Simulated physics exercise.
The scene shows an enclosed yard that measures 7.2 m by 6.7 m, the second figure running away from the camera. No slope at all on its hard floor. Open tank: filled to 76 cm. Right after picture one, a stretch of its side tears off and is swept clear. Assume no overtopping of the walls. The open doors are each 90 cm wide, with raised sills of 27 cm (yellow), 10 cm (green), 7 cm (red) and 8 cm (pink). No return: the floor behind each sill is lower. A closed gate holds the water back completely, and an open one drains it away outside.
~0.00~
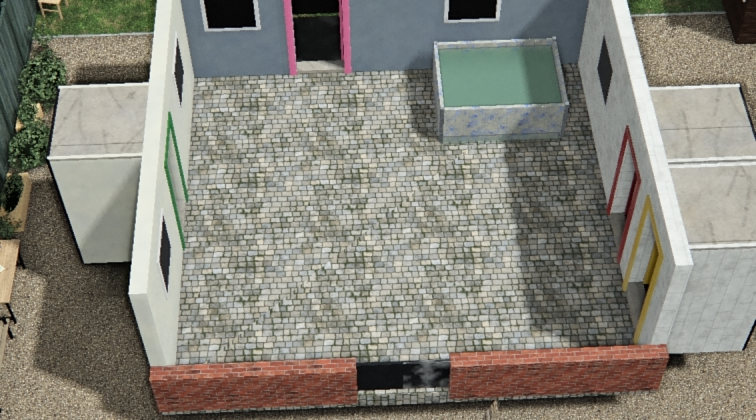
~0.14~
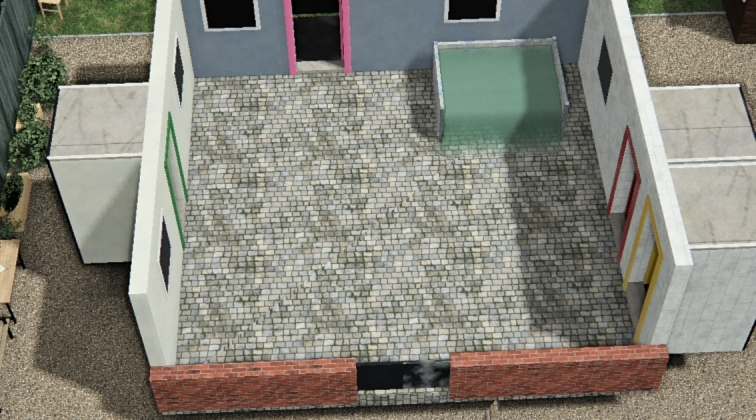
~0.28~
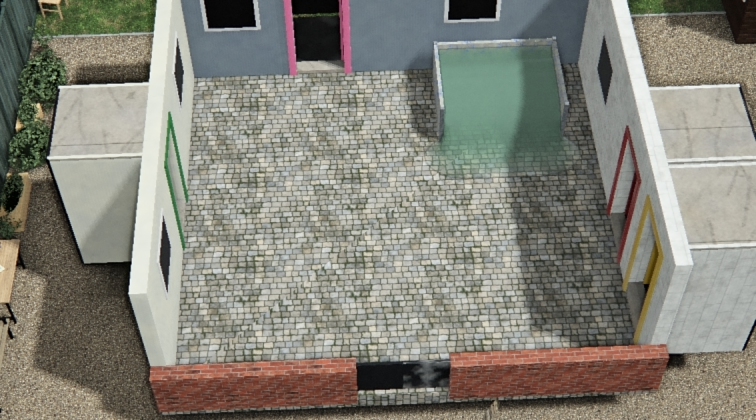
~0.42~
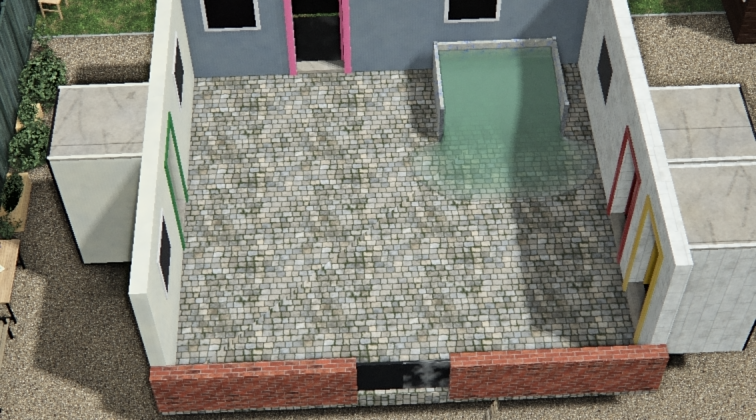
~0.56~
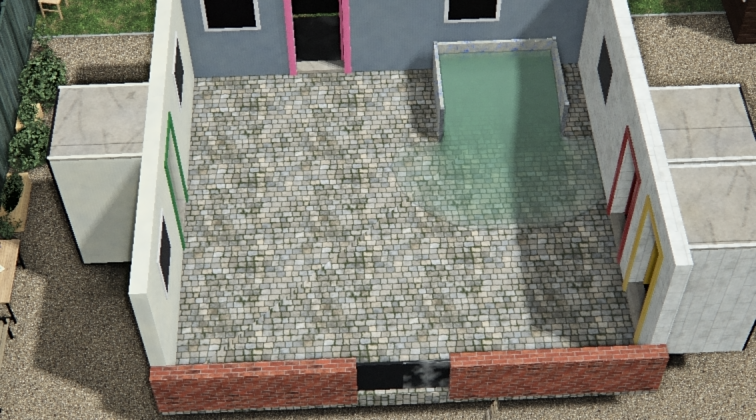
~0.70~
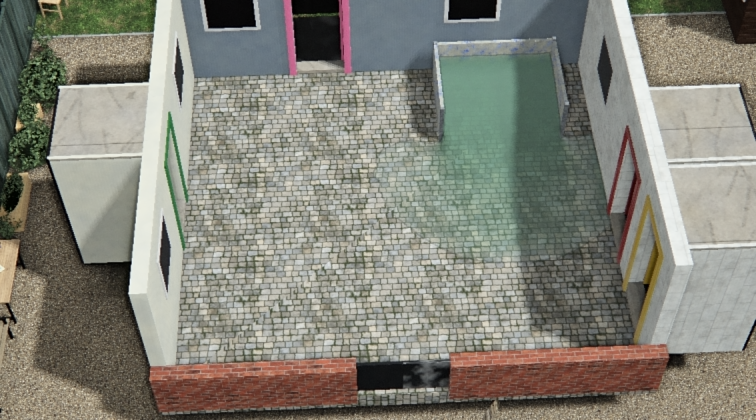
In this clip, an open tank stands full against the back wall of a stone-paved yard; its front side gives way, and greenish water pours out, spreading across the paving toward the camera while the level in the tank drops.
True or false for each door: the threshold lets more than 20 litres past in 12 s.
Yellow door false, green door false, red door true, pink door false.
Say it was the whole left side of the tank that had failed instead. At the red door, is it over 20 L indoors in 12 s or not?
Red: Falls short.
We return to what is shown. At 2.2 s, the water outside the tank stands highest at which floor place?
Roughly at pixel (618, 360).
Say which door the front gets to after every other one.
Door: Pink.
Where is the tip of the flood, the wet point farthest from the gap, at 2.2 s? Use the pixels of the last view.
Around pixel (340, 383).
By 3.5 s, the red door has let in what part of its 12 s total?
Some 65 in a hundred.
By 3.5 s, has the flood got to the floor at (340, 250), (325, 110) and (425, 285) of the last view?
In that order: Under water, not reached, flooded.
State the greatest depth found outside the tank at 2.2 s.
46 cm or so.
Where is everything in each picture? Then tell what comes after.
The first picture shows the open tank at (499, 76) is whole and still, 76 cm deep.
In the second picture, the front is at (437, 145), 1.2 m from the gap at (502, 126); 0.5 m2 of floor is under water; 76 cm left at the back of the open tank.
In the third picture, the front is at (432, 163), 1.4 m from the gap at (502, 129); 1.8 m2 of floor is under water; 72 cm left at the back of the open tank.
In the fourth picture, water pours out at (502, 130) and has run 1.7 m, to (423, 177); typically 12 cm deep outside, 65 cm at the open tank's back.
In the fifth picture, the front is at (429, 209), 2.1 m from the gap at (502, 130); 5.6 m2 of floor is under water; 64 cm left at the back of the open tank.
In the sixth picture, water pours out at (502, 131) and has run 2.7 m, to (543, 256); typically 8 cm deep outside, 57 cm at the open tank's back.
After 1.4 s water covers 40 % of the floor and is deepest (28 cm) near (538, 374); yellow door 8 cm at the sill, 0 L in, green door not reached, red door 13 cm at the sill, 1 L in, pink door not reached.
After 2.2 s water covers 50 % of the floor and is deepest (46 cm) near (618, 360); yellow door 13 cm at the sill, 0 L in, green door not reached, red door 12 cm at the sill, 15 L in, pink door not reached.
After 3.5 s water covers 55 % of the floor and is deepest (26 cm) near (606, 302); yellow door 24 cm at the sill, 2 L in, green door not reached, red door 9 cm at the sill, 28 L in, pink door not reached.
After 7.0 s water covers 85 % of the floor and is deepest (14 cm) near (175, 390); yellow door 6 cm at the sill, 3 L in, green door 12 cm at the sill, 1 L in, red door 7 cm at the sill, 42 L in, pink door not reached.
After 12.0 s water covers 100 % of the floor and is deepest (14 cm) near (427, 82); yellow door 3 cm at the sill, 3 L in, green door 5 cm at the sill, 4 L in, red door 3 cm at the sill, 42 L in, pink door 9 cm at the sill, 1 L in.
